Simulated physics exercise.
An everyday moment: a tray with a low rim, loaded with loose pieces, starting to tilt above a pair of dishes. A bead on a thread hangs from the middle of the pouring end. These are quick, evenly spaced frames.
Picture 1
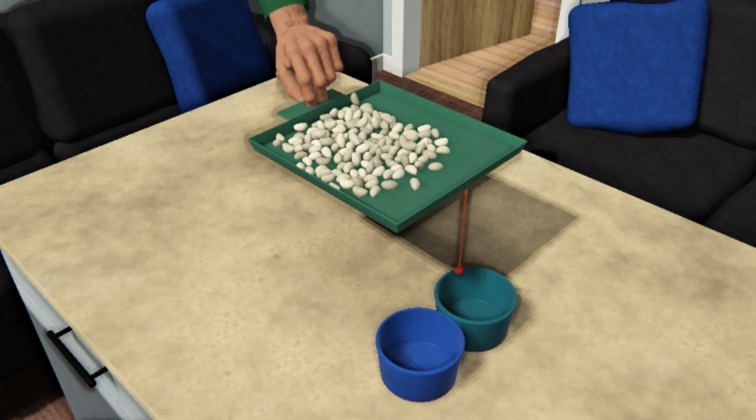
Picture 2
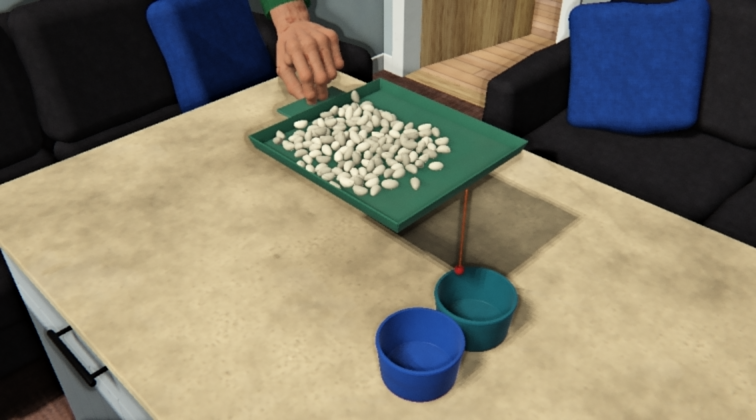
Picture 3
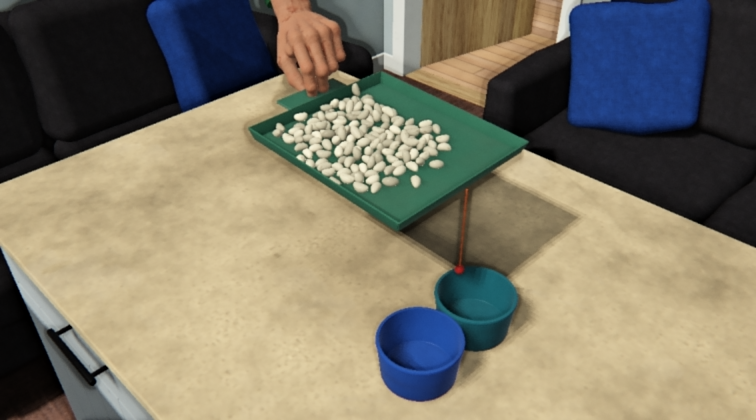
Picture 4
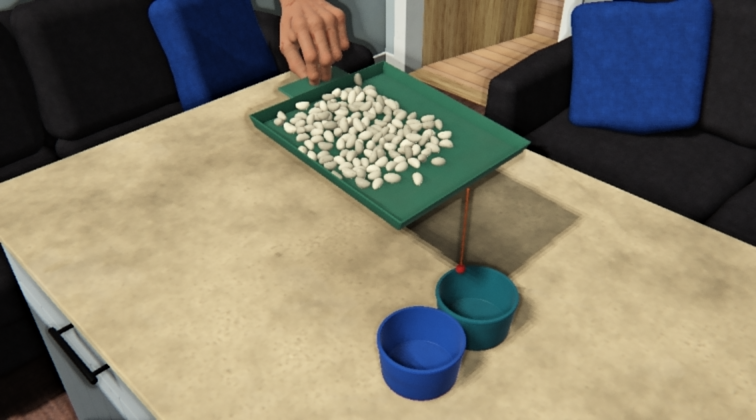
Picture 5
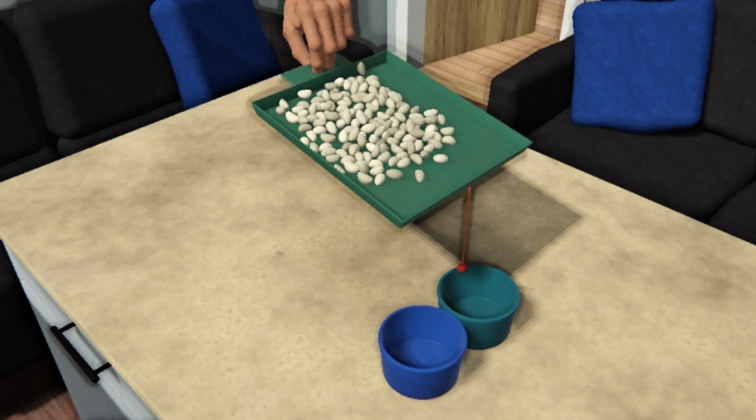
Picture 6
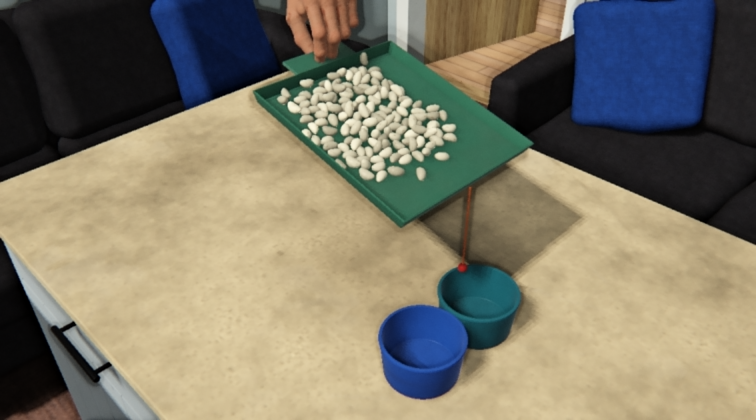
On a pale countertop near dark sofas with blue cushions, a hand is at the far side of a green tray of white beans above blue and teal dishes; the tray's far side gradually rises while the beans shift little.
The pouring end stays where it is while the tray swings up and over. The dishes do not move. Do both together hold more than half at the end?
In the dishes lies only the smaller part of it.
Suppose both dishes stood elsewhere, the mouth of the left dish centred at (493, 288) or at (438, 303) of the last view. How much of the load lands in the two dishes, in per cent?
Near 60 % and 20 %.
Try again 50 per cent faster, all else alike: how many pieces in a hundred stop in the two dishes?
Some 40 per cent.
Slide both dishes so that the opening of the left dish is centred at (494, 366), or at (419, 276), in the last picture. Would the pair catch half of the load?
One: Less than half. Two: Not half.
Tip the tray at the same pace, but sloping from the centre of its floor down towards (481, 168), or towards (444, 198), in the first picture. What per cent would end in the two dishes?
Roughly 20 per cent, and 80 per cent.
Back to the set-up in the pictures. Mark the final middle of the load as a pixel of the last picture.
Around (505, 324).
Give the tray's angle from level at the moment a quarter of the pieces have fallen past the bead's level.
Roughly 105°.
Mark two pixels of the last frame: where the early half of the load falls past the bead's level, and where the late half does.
Early half (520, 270), late half (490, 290).
Soon, tray tipped steeply; nearly all on the tray; a stray few in the air.
A while on, tray tipped right over; nearly all on the tray; a stray few in the left dish; a stray few outside both; a stray few in the air.
Towards the end, tray tipped past a quarter turn; a small part in the left dish; about a quarter in the right dish; about two thirds outside both.
Finally, tray tipped past a quarter turn; a small part in the left dish; about a quarter in the right dish; about two thirds outside both.
